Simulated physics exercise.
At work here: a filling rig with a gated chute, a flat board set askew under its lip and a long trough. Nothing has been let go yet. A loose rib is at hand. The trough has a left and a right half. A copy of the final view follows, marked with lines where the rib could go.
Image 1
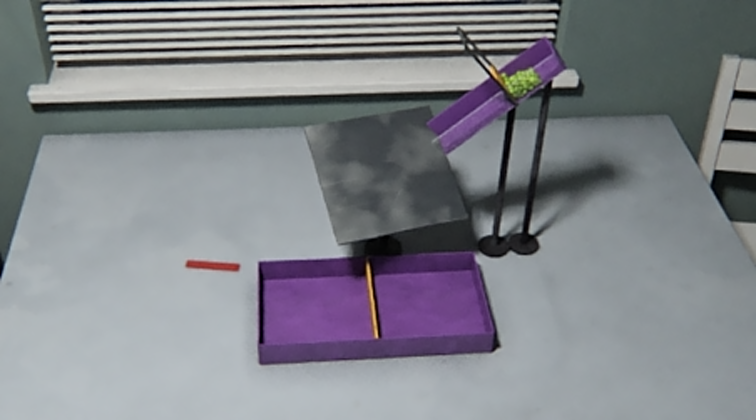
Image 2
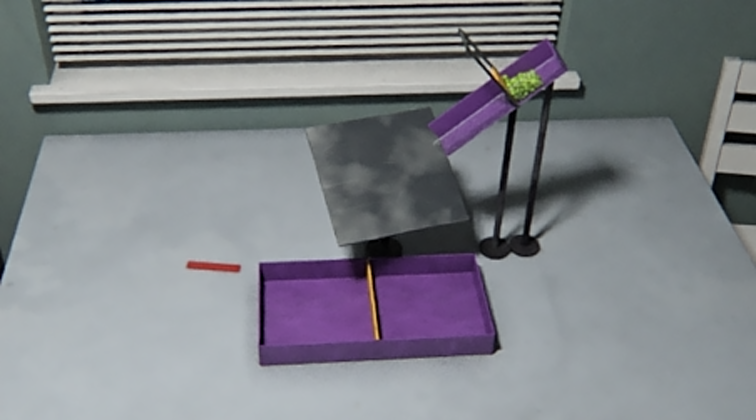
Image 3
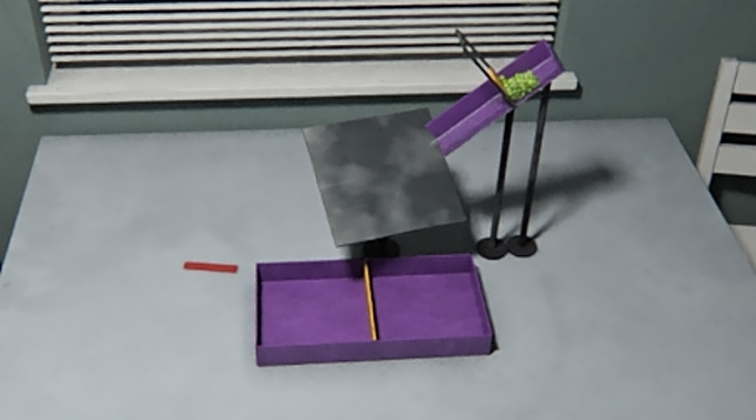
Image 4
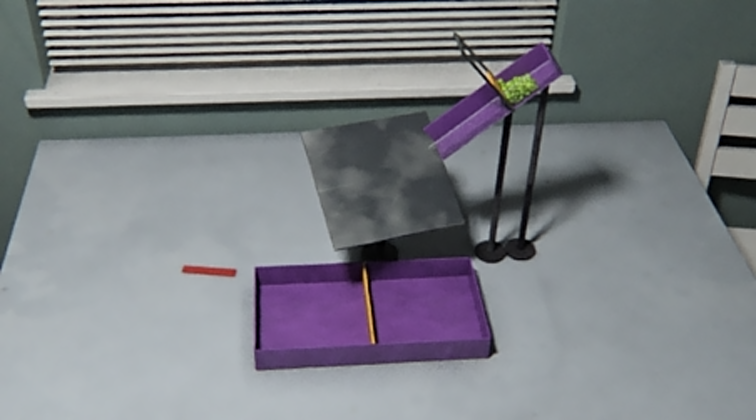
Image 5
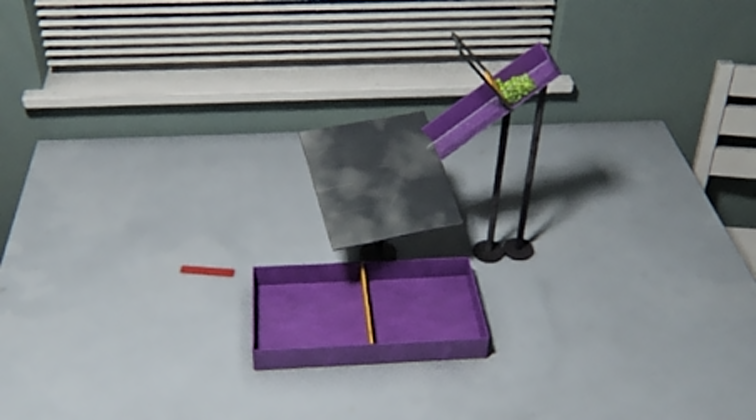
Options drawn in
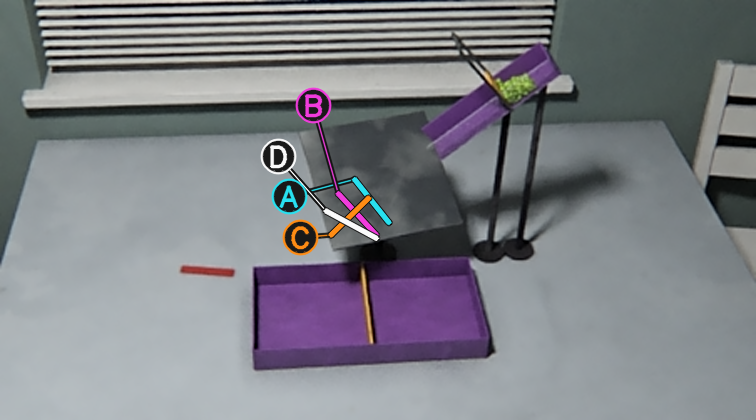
A purple chute on thin black stands held a clump of green peas behind its shut gate, above a tilted grey board and a divided purple trough, and nothing moved except the view, which shifted slightly.
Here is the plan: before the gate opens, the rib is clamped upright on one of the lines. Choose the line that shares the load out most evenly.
Use line C.
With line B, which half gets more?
Right.
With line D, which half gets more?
More lands on the right.
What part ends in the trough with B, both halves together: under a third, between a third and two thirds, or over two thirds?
Over two thirds.
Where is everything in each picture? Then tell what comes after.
The first frame shows load behind the gate near (521, 83), dried peas; lip of the chute near (442, 146), sloping fairly steeply.
The second frame shows middle of the board near (387, 173), tilted fairly steeply; middle of its low edge near (405, 232); of its high edge near (369, 117).
The third frame shows front corners of the trough near (256, 347) and (492, 335); front end of its middle wall near (375, 341); gate still shut near (495, 79).
The fourth frame shows middle of the load near (518, 89); lip near (439, 152).
The fifth frame shows middle of the load near (516, 89); lip near (437, 152).
On the marked copy, line A from (354, 179) to (388, 222); line B from (338, 193) to (376, 234); line C from (368, 198) to (331, 235); line D from (326, 211) to (376, 238).
With A, of what is caught, only a few in the left half, all but a few in the right.
With B, of what is caught, none at all in the left half, the whole lot in the right.
With C, of what is caught, close to two thirds in the left half, close to a third in the right.
With D, of what is caught, only a few in the left half, all but a few in the right.
